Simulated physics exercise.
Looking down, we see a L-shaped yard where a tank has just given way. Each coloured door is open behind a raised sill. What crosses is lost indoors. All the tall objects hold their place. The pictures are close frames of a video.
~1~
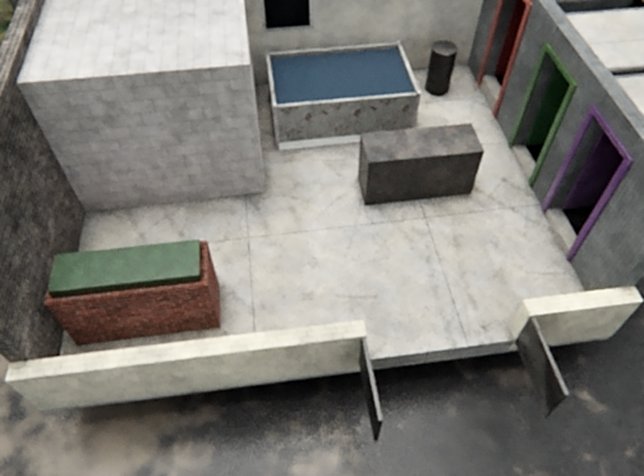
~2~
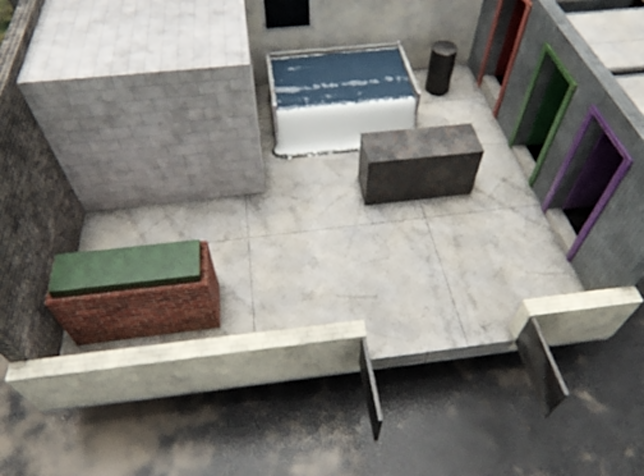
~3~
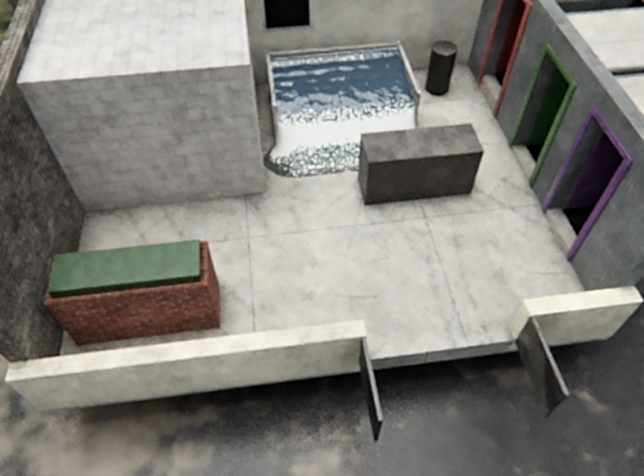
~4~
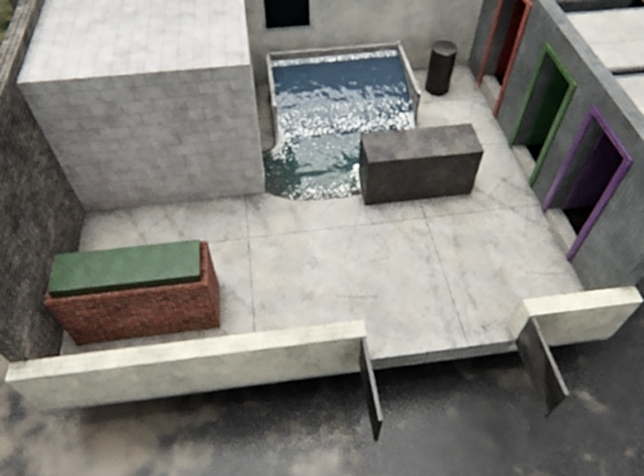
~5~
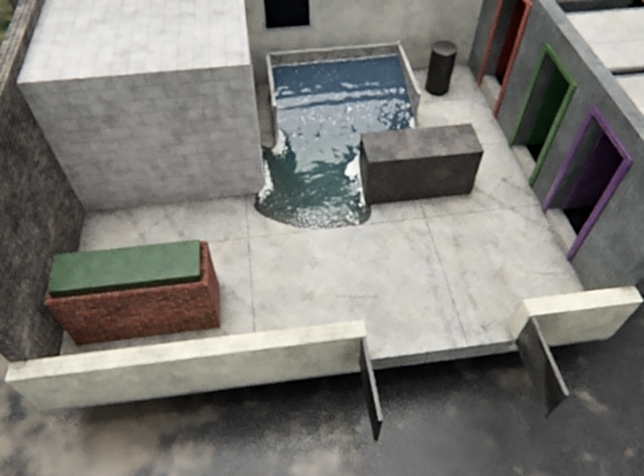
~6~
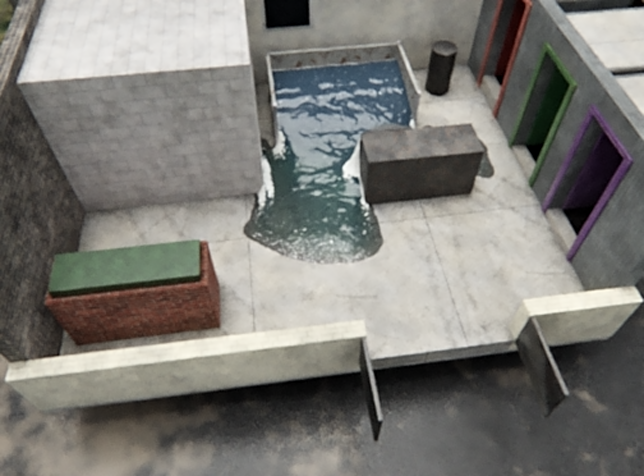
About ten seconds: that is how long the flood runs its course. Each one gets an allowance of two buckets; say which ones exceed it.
Going through them: The purple door does not exceed it; the red door does not exceed it; the green door exceeds it.
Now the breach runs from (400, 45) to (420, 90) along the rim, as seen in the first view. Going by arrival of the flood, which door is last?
It would be the door marked purple.
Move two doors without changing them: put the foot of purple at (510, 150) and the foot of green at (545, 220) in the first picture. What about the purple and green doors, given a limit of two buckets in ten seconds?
Taking them in turn, the purple door crosses the line and the green door remains below the mark.
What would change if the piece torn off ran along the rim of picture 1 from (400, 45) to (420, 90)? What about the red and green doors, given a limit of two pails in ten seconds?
Well, the red door crosses the threshold, and the green door crosses the threshold.
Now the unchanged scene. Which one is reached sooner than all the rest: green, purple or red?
The one in green.
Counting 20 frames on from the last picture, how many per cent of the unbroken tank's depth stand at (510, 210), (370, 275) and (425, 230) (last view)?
Respectively 4, 2 and 0 per cent.
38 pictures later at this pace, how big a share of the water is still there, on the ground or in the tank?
I reckon around 84 in a hundred.
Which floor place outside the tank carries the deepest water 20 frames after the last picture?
Deepest spot: Around (68, 316).
A moment on, water covers 45 % of the floor; the purple door not reached, the red door wet at the sill, nothing in, the green door under two buckets in.
Next, water covers 60 % of the floor; the purple door wet at the sill, nothing in, the red door wet at the sill, nothing in, the green door far over two buckets in.
Then, water covers 80 % of the floor; the purple door wet at the sill, nothing in, the red door wet at the sill, nothing in, the green door far over two buckets in.
Later, water covers 100 % of the floor; the purple door wet at the sill, nothing in, the red door wet at the sill, nothing in, the green door far over two buckets in.
In the end, water covers 100 % of the floor; the purple door wet at the sill, nothing in, the red door wet at the sill, nothing in, the green door far over two buckets in.
